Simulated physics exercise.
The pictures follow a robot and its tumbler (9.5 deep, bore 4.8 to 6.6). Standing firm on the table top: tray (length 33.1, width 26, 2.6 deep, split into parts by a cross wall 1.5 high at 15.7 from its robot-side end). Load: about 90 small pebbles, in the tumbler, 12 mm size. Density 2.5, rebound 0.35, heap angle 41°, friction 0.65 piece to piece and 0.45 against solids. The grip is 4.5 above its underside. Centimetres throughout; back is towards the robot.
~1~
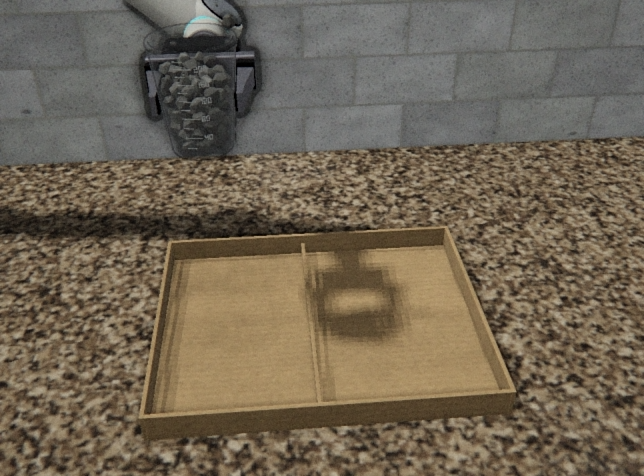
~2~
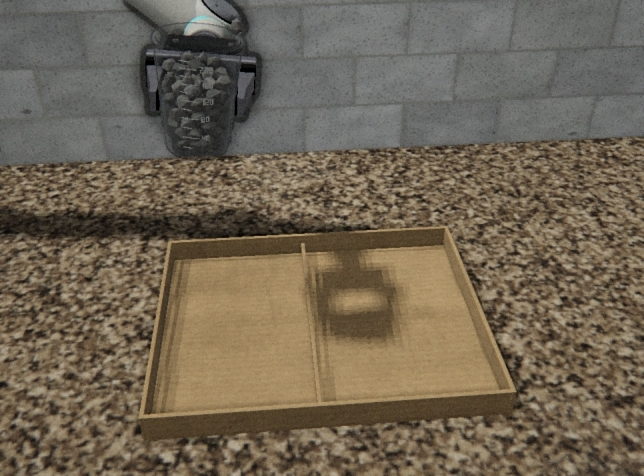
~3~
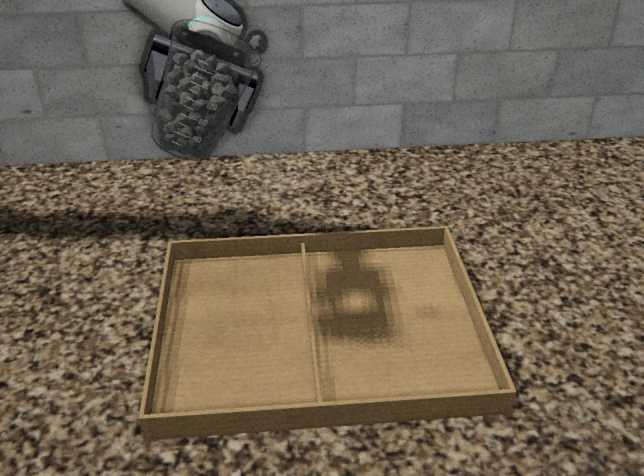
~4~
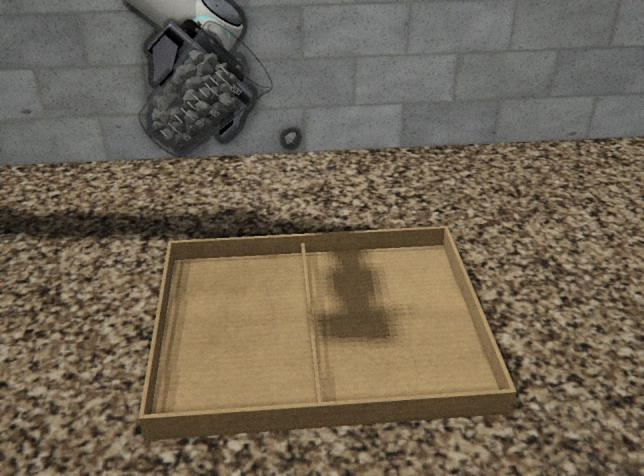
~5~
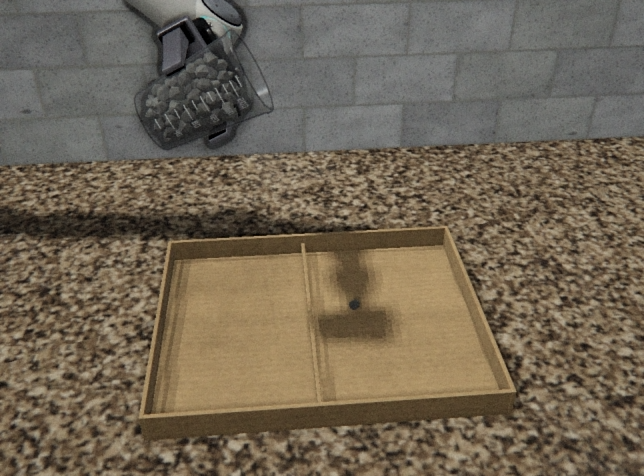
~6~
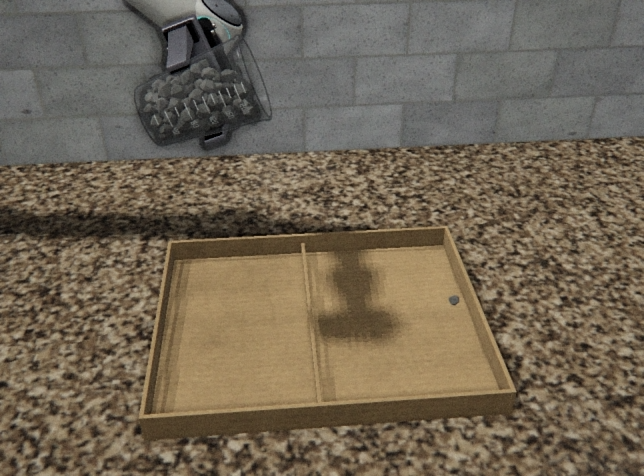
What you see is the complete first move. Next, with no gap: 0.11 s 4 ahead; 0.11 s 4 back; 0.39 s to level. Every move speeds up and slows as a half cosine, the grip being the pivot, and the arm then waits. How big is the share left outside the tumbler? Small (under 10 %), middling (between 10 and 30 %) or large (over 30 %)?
A middling share, between 10 and 30 %, ends outside the tumbler.
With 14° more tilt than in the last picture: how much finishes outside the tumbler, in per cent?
About 50 per cent.
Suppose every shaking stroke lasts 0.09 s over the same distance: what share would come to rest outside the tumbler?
In that case some 35 per cent.
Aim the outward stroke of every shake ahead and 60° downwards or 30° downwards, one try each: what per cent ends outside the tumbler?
Some 0 and 5 per cent.
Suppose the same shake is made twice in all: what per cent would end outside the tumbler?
Then about 35 per cent.
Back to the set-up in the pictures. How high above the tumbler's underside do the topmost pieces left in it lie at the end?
About 8.5 cm.
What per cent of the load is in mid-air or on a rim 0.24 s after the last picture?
Roughly 16 per cent.
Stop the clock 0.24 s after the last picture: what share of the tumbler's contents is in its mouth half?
Roughly 50 per cent.
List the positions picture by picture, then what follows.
In the first frame, tumbler middle at (197, 96), level; upper third of the load around (194, 79), from x 165 to 230, top at y 20; 93 in the tumbler.
In the second frame, tumbler middle at (198, 96), tilted 7° forward; upper third of the load around (196, 78), from x 170 to 235, top at y 25.
In the third frame, tumbler middle at (199, 96), tilted 25° forward; upper third of the load around (198, 78), from x 165 to 255, top at y 40.
In the fourth frame, tumbler middle at (200, 97), tilted 46° forward; upper third of the load around (201, 82), from x 160 to 290, top at y 55; 92 in the tumbler, 1 in flight or on a rim.
In the fifth frame, tumbler middle at (200, 98), tilted 64° forward; upper third of the load around (203, 85), from x 150 to 355, top at y 60; 92 in the tumbler, 1 in the far-side part.
In the sixth frame, tumbler middle at (201, 98), tilted 71° forward; upper third of the load around (200, 87), from x 150 to 455, top at y 65; 92 in the tumbler, 1 in the far-side part.
Then, 0.24 s later, tilted 70° forward, highest piece 29 above the table; 77 in the tumbler, 1 in the far-side part, 15 in flight or on a rim.
Then, 0.49 s later, tilted 16° forward, highest piece 31 above the table; 74 in the tumbler, 13 in the far-side part, 6 in the robot-side part.
Then, 0.81 s later, level, highest piece 31 above the table; 74 in the tumbler, 13 in the far-side part, 6 in the robot-side part.
Then, 1.86 s later, level, highest piece 31 above the table; 74 in the tumbler, 13 in the far-side part, 6 in the robot-side part.
At rest, 74 in the tumbler, 13 in the far-side part, 6 in the robot-side part. That is 20 % outside the tumbler.
